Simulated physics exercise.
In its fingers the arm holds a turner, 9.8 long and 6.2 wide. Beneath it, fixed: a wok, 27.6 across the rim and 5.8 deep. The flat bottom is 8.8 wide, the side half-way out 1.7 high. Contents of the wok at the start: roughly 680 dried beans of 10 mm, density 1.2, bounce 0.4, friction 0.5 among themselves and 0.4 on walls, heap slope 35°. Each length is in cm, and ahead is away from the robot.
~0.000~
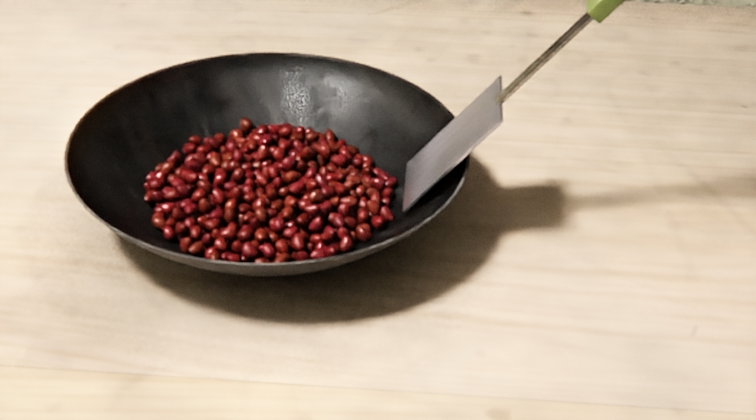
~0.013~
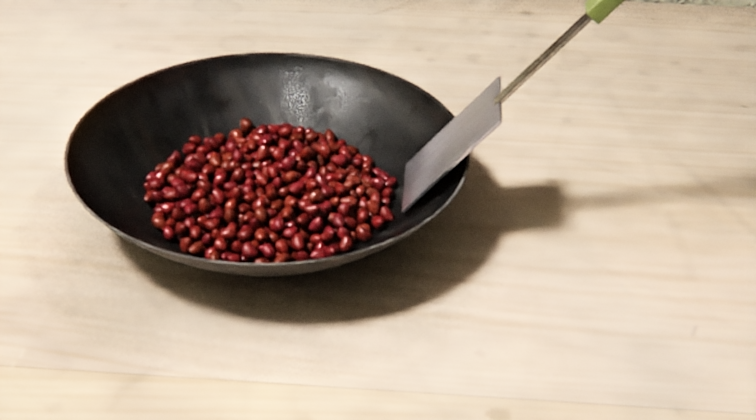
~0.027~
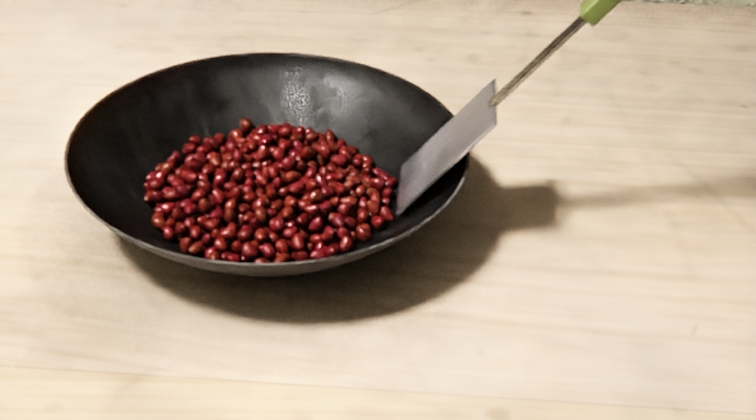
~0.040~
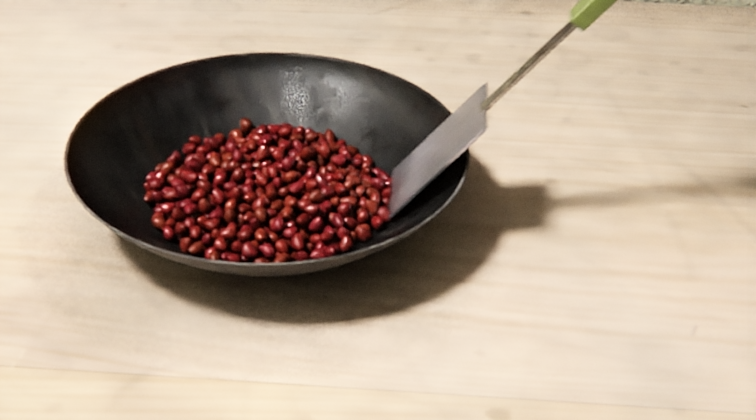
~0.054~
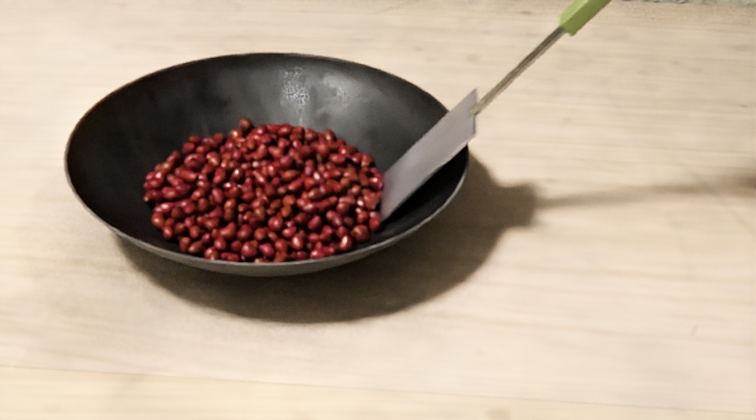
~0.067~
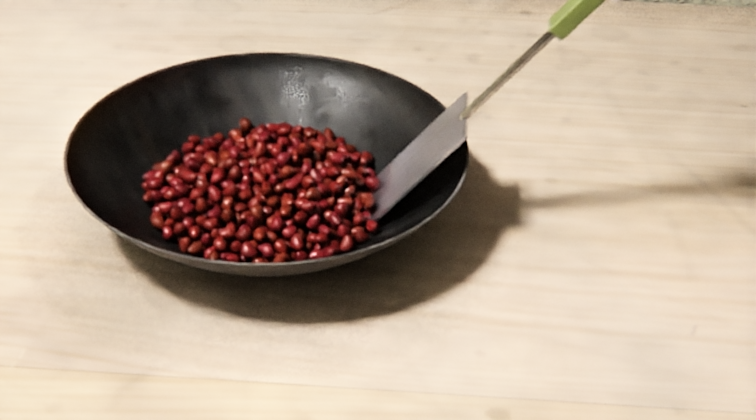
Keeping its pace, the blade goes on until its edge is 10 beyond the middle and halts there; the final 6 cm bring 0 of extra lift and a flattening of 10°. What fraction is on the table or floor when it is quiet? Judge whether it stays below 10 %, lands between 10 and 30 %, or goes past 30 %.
It lands between 10 and 30 %.
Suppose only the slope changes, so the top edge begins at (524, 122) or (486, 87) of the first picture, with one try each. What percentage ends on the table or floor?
Around 15 per cent, then around 15 per cent.
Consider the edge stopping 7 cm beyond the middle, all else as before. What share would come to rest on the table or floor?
In that case about 5 percent ends on the table or floor.
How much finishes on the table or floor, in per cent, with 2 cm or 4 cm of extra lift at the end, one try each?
Near 20 and 15 percent respectively.
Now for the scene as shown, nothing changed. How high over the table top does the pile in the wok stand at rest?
About 7.5 centimetres.
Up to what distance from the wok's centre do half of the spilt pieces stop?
Looks like roughly 20 centimetres to me.
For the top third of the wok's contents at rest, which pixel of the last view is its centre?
Roughly (125, 149).
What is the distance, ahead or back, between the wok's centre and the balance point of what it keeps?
Offset: About 4.5 cm, ahead.
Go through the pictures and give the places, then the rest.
The first frame shows turner top edge at (501, 98), sloping 51°; upper third of the load around (272, 181), from x 150 to 390, top at y 125; 679 in the wok.
The second frame shows turner top edge at (500, 99), sloping 51°; upper third of the load around (272, 181), from x 150 to 390, top at y 125.
The third frame shows turner top edge at (495, 101), sloping 51°; upper third of the load around (272, 181), from x 150 to 390, top at y 125.
The fourth frame shows turner top edge at (486, 106), sloping 51°; upper third of the load around (272, 181), from x 150 to 390, top at y 125.
The fifth frame shows turner top edge at (476, 110), sloping 51°; upper third of the load around (273, 179), from x 150 to 380, top at y 125.
The sixth frame shows turner top edge at (466, 114), sloping 51°; upper third of the load around (273, 178), from x 150 to 375, top at y 125; 679 in the wok.
After 0.20 s, sloping 51°, highest piece 5 above the table; 679 in the wok.
After 0.34 s, sloping 48°, highest piece 7 above the table; 678 in the wok, 1 on the blade or in flight.
After 0.61 s, sloping 41°, highest piece 7 above the table; 568 in the wok, 105 on the table or floor, 6 on the blade or in flight.
After 1.66 s, sloping 41°, highest piece 7 above the table; 567 in the wok, 112 on the table or floor.
At rest, 567 in the wok, 112 on the table or floor. That is 16 % on the table or floor.
